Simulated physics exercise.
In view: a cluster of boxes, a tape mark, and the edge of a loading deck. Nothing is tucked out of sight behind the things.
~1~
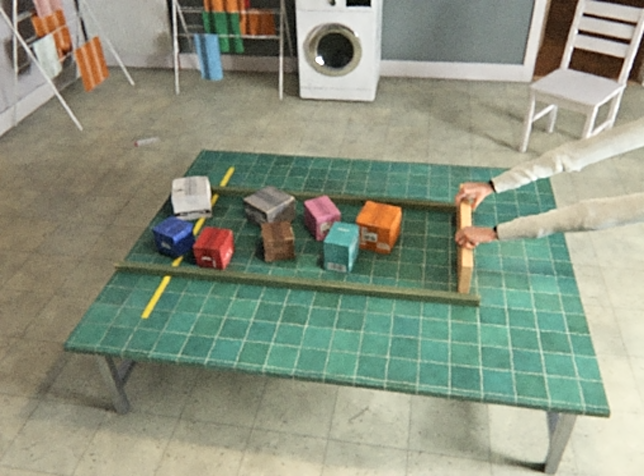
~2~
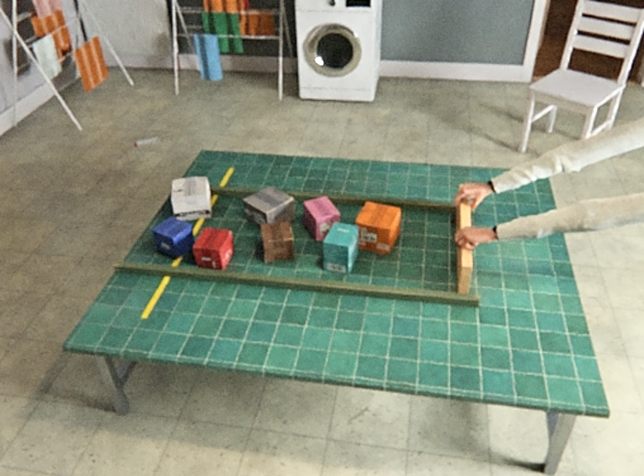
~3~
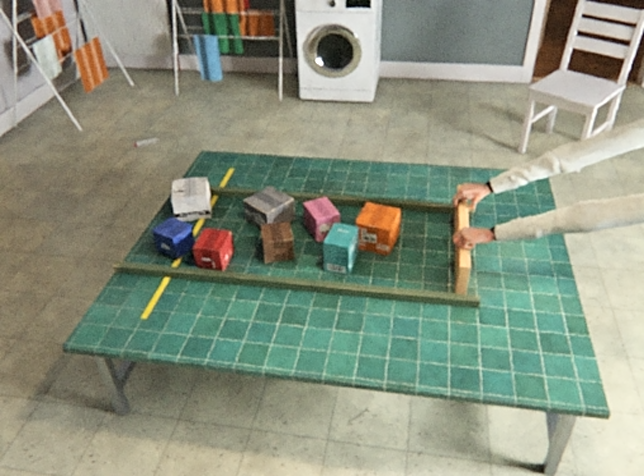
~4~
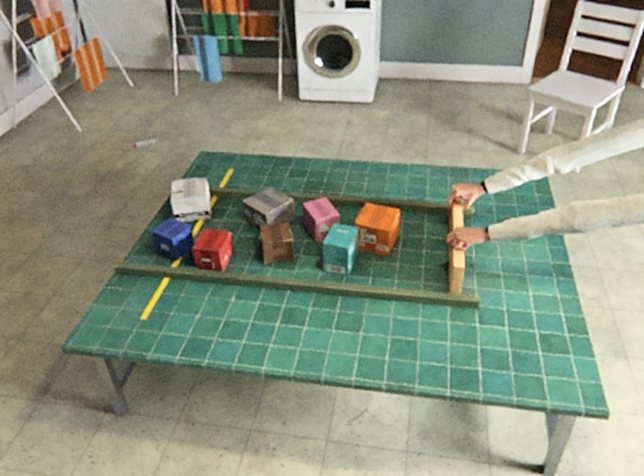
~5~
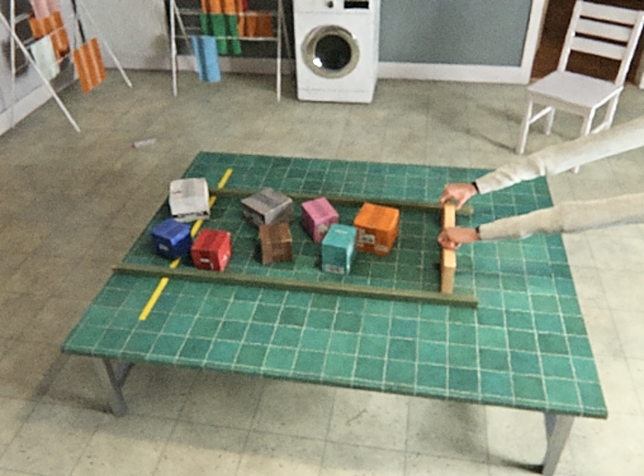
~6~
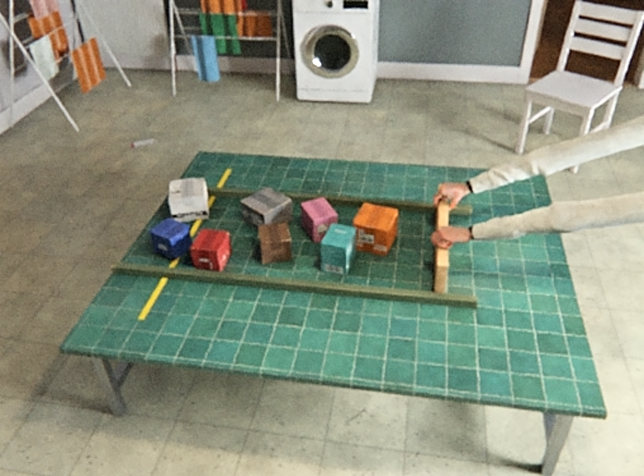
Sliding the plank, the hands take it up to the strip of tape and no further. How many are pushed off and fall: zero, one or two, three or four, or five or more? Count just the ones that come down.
The drop will claim three or four of them.
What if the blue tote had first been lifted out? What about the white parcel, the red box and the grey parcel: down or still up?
Note: White parcel falls away / red box falls away / grey parcel falls away.
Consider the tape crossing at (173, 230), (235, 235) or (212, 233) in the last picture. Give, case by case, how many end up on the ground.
Ground tally per try: 6 / 1 / 3.
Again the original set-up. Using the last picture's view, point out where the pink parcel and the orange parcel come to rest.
Going in order: First (157, 202), then (177, 214).
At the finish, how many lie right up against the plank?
It's touching 2 at the end.
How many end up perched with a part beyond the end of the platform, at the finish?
It totals 2.
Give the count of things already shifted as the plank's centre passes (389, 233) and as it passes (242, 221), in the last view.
So 1, and at the other place 8.
Soon after, none off yet; white parcel at rest near (189, 200); blue tote at rest near (172, 239); red box at rest near (211, 250).
After that, none off yet; white parcel tilting well over near (140, 211); blue tote displaced about its own width near (150, 232); red box displaced well along near (157, 248).
In the end, the number that fall off is three or four; gone, grey parcel, red box, blue tote and white parcel.
